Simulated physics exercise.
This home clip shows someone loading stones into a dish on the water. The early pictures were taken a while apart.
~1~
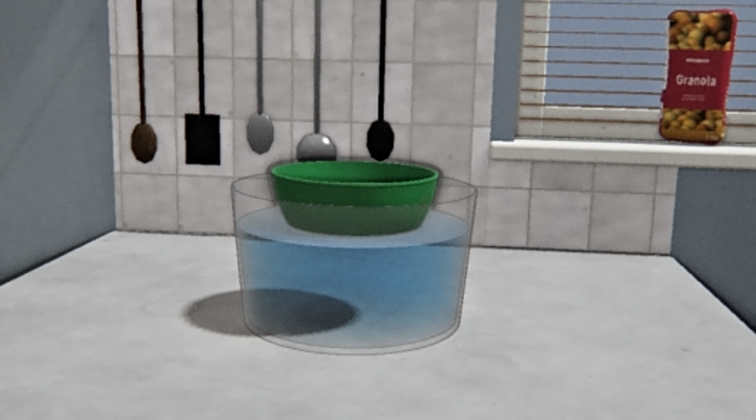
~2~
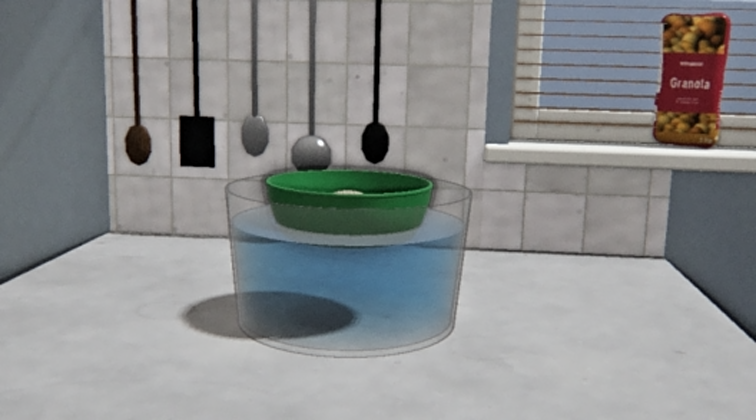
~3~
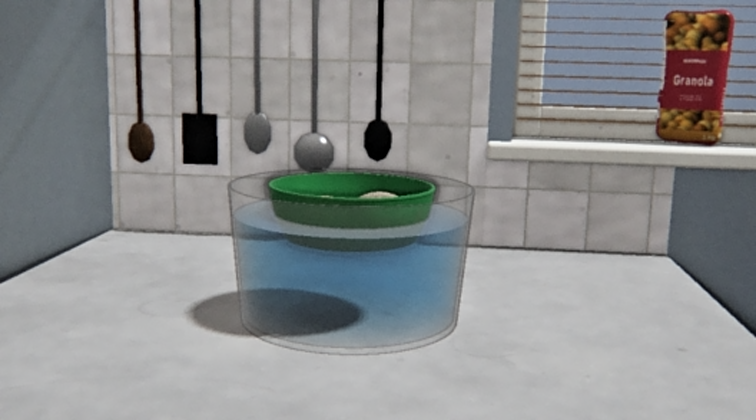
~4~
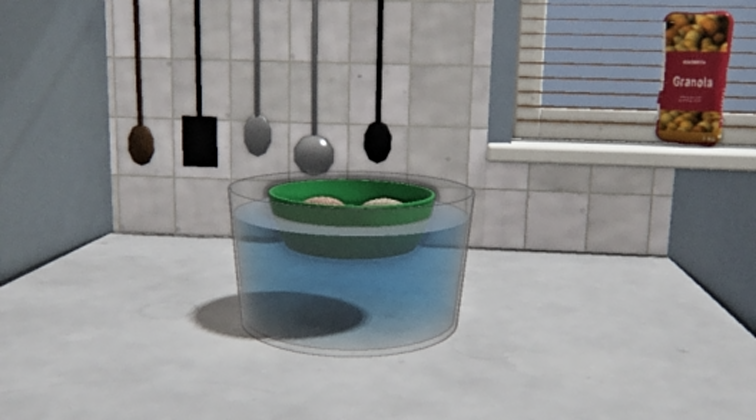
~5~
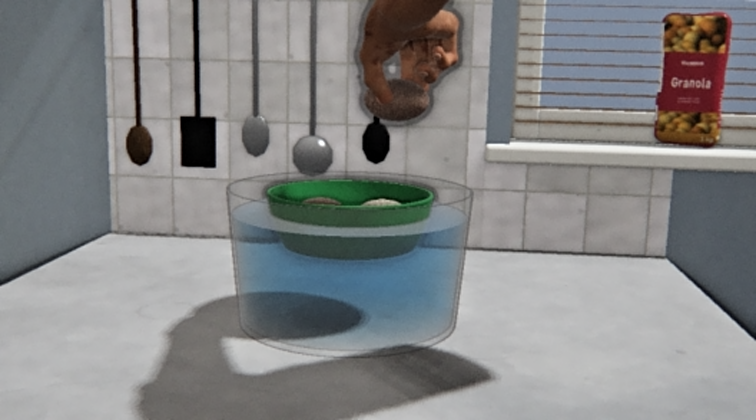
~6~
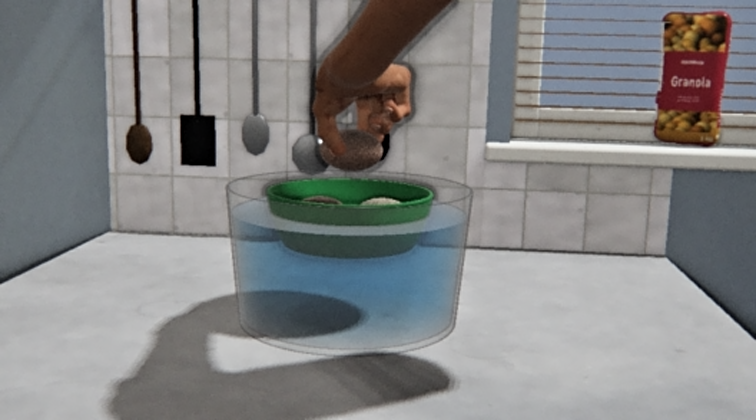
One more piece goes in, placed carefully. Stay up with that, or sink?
It survives.
Next, the stone is in and the dish dips.
After that, it steadies; about a fifth of its side above the surface.
Finally, the dish floats; about a fifth of its side above the surface.
